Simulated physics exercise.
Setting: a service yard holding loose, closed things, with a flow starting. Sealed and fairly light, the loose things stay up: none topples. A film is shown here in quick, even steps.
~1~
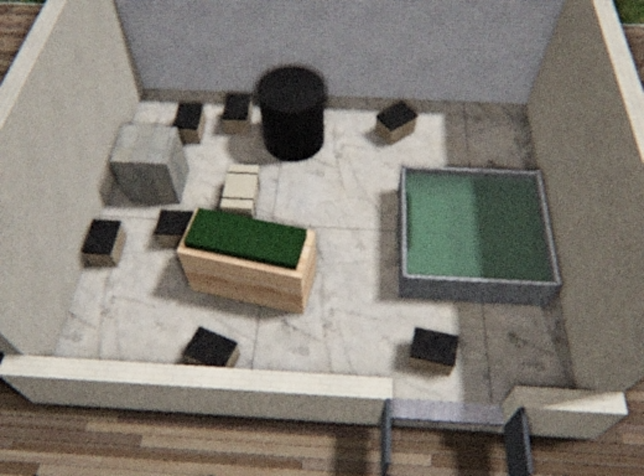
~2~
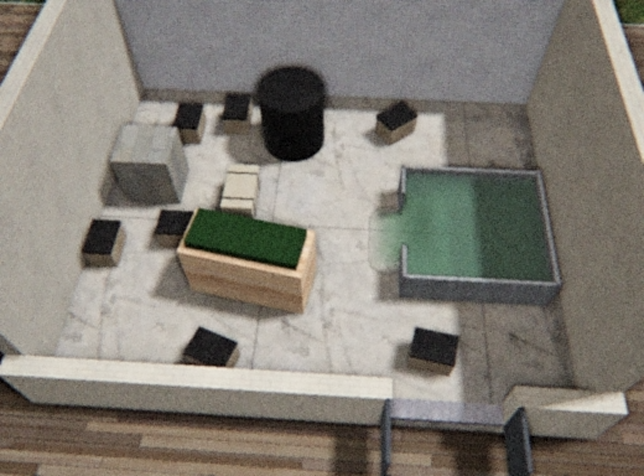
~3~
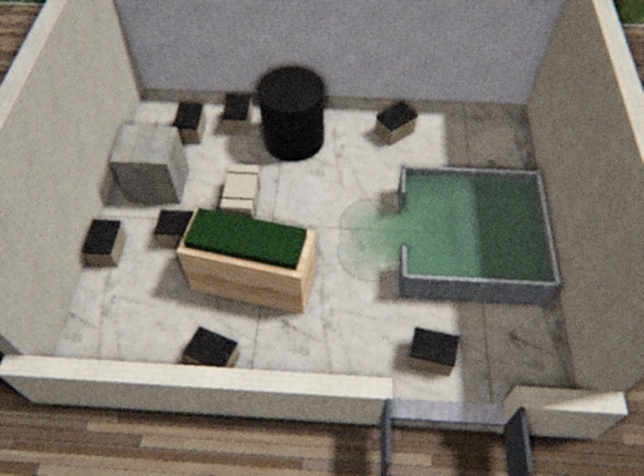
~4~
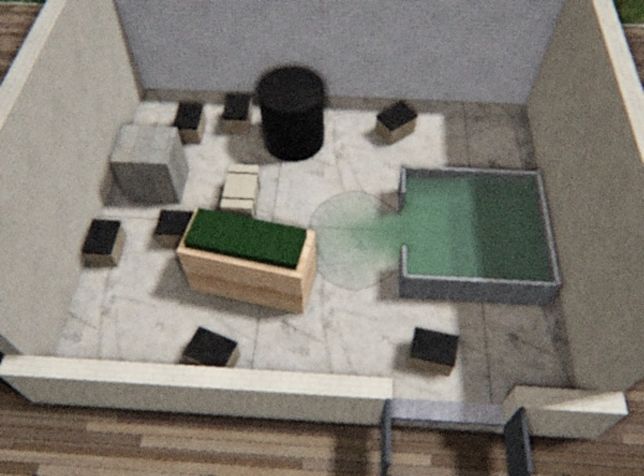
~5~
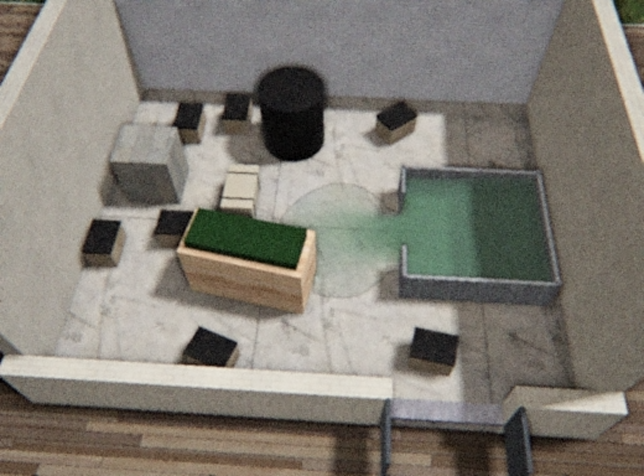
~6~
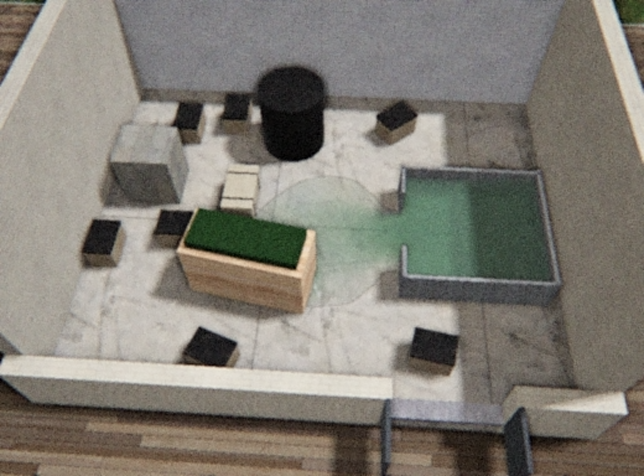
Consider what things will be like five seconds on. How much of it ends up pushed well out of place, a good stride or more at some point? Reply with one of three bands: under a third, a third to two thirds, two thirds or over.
A third to two thirds.
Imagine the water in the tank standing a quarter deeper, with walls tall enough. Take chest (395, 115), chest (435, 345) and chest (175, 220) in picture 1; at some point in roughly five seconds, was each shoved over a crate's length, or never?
In sequence: Fell short, fell short and went the distance.
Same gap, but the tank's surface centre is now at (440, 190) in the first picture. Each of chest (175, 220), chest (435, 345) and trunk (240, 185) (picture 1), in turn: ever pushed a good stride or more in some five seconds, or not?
Object by object, in turn: Travelled a good distance, lingered near its place, travelled a good distance.
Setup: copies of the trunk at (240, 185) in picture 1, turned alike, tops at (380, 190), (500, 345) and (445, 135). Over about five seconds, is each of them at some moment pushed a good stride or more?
Results - 1: Ends up far away; 2: Doesn't go far; 3: Doesn't go far.
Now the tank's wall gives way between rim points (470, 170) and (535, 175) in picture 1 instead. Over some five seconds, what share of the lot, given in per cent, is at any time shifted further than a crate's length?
Roughly 20 %.
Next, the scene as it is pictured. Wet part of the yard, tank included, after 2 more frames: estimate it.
Roughly 25 in a hundred.
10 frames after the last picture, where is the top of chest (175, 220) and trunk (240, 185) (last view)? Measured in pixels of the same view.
Look for them at about (133, 225) and about (194, 168).
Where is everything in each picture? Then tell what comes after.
In the first picture, a chest at (236, 106), on the bottom; a chest at (177, 222) rests on the ground; 0 of 8 have shifted.
In the second picture, a chest at (236, 106), on the bottom; a chest at (177, 222), on the bottom; 0 of 8 have shifted.
In the third picture, a chest at (236, 106), on the bottom; a chest at (177, 222) rests on the ground; 0 of 8 have shifted.
In the fourth picture, a chest at (236, 106) rests on the ground; a chest at (177, 222) rests on the ground; 0 of 8 have shifted.
In the fifth picture, a chest at (236, 106), on the bottom; a chest at (177, 222), on the bottom; 0 of 8 have shifted.
In the sixth picture, a chest at (236, 106) rests on the ground; a chest at (177, 222) rests on the ground; 0 of 8 have shifted.
A moment on, 0 of 8 are well off their spots; 0 afloat.
Next, 2 of 8 are well off their spots; 1 afloat.
Later, 4 of 8 are well off their spots; 2 afloat.
In the end, 4 of 8 are well off their spots, and 4 have been at some point; 3 afloat.
